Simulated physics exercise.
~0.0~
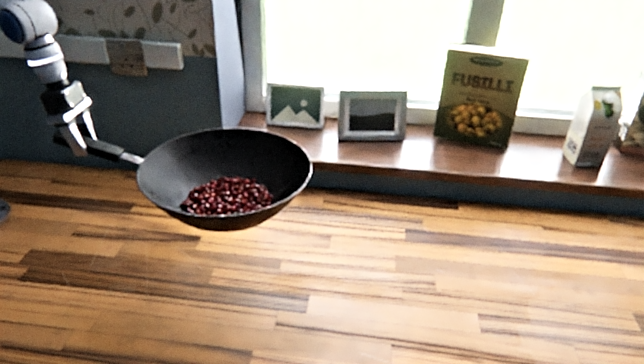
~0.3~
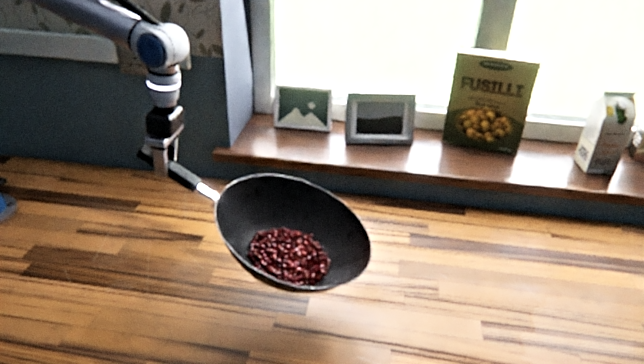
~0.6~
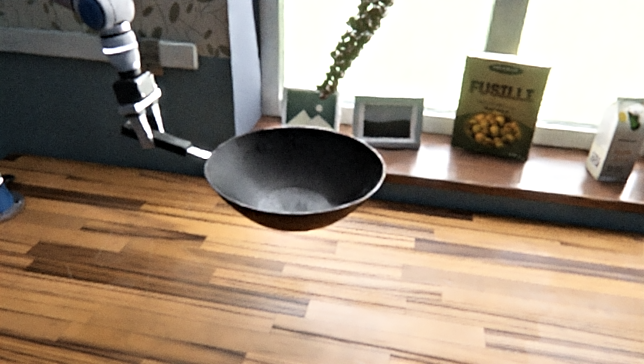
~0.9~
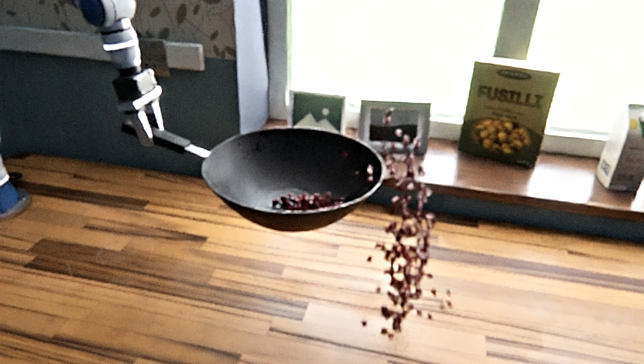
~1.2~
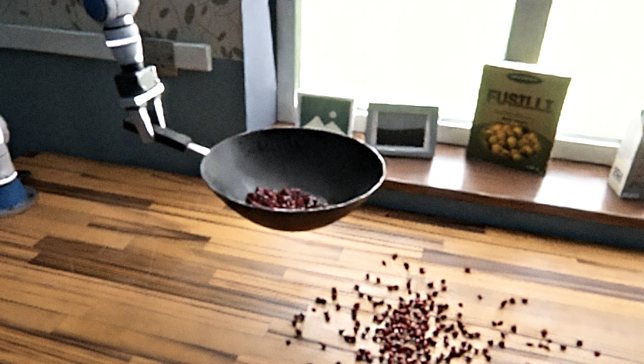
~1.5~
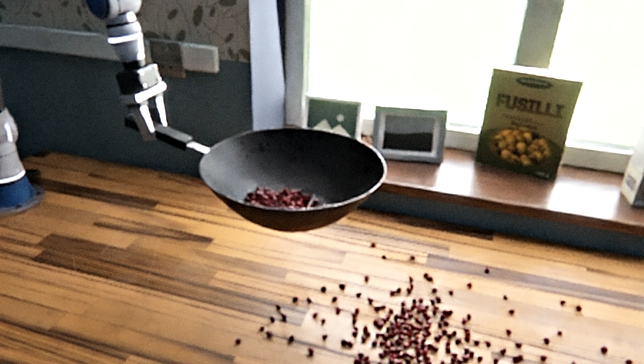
A robot arm tosses dark red beans from a wok, scattering many across the wooden table.
